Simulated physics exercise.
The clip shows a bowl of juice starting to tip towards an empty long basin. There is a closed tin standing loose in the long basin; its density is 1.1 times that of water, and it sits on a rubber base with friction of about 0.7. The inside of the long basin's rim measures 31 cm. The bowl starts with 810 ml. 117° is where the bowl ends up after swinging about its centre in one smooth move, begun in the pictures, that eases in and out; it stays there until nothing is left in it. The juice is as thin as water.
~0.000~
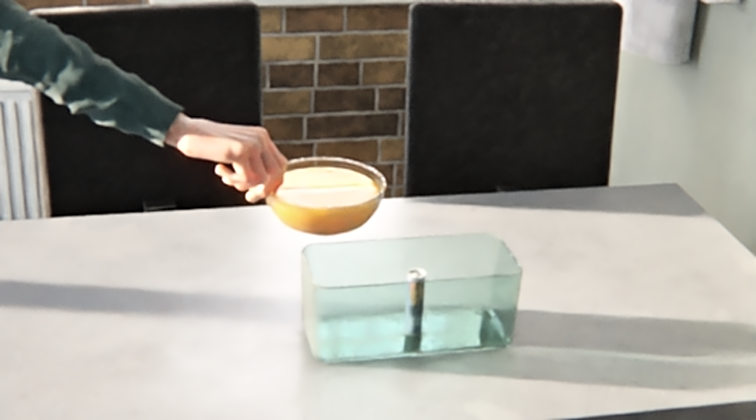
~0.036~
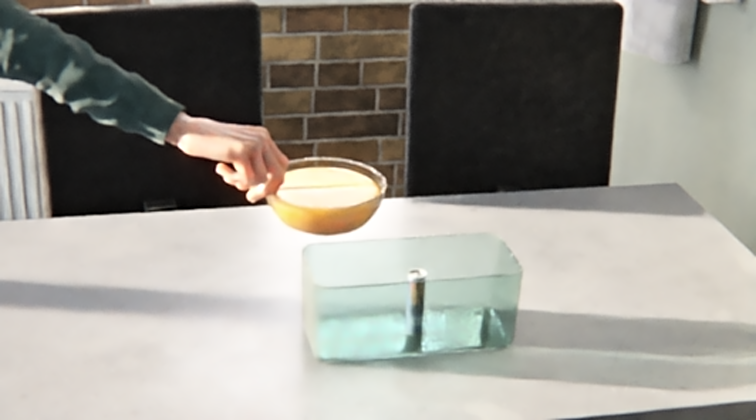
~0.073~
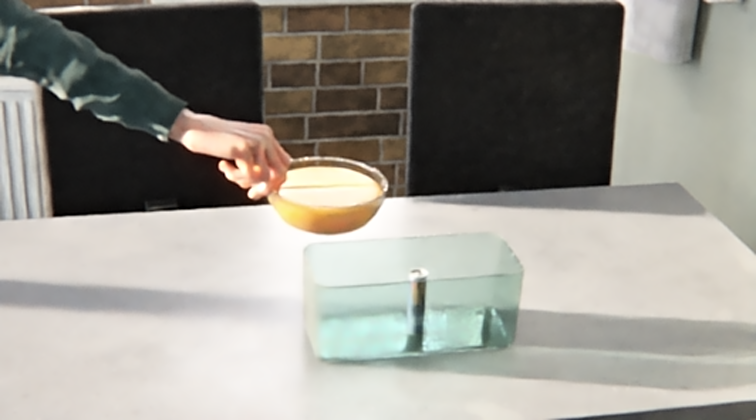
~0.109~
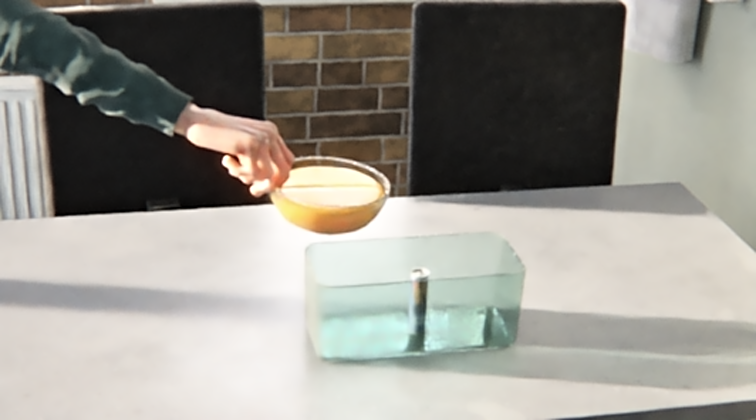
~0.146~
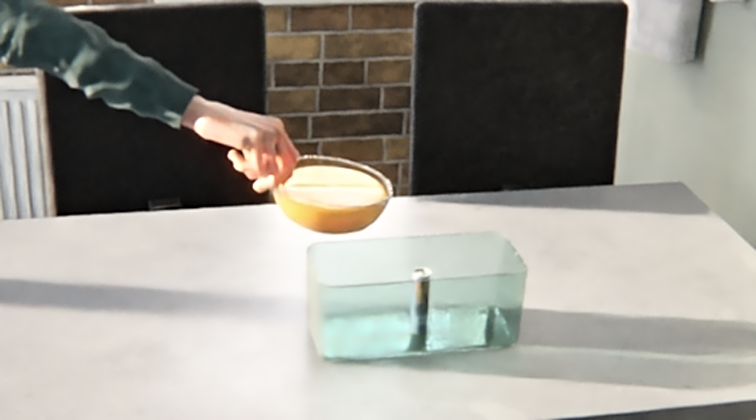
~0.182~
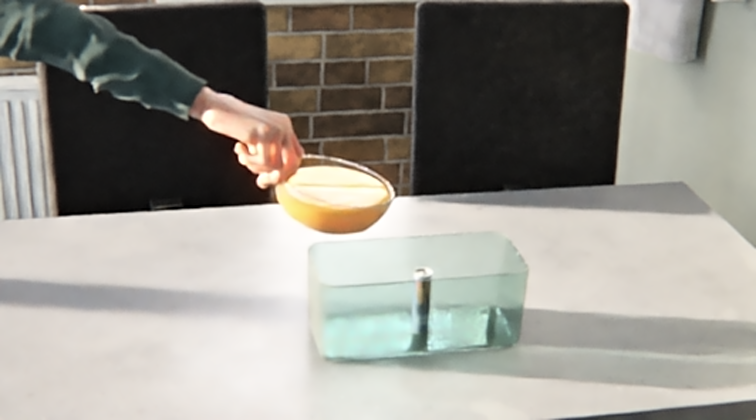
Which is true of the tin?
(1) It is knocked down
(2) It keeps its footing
Answer: 1.
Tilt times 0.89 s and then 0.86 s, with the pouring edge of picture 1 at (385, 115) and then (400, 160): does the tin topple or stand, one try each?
In the first try it remains standing; in the second it remains standing.
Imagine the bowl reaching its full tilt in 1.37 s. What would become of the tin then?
Result: Tin upright.
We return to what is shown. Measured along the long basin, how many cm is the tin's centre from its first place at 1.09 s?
Close to 7 cm.
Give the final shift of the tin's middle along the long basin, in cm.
7.5 cm.
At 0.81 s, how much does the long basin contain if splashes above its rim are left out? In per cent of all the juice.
The fraction sits near 96 in a hundred.
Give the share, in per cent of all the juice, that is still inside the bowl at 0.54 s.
Portion remaining: Approx. 22 per cent.
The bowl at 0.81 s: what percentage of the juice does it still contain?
Roughly 0 percent remains.
After 0.54 s the tilt is 79° and 22 per cent is still to pour; the tin stands where it began.
After 0.81 s the tilt is 115° and 0 per cent is still to pour; the tin leans 13°.
After 1.09 s the tilt is 117° and 0 per cent is still to pour; the tin lies on its side.
After 1.39 s the tilt is 117° and 0 per cent is still to pour; the tin lies on its side.
In the end the tin lies on its side.
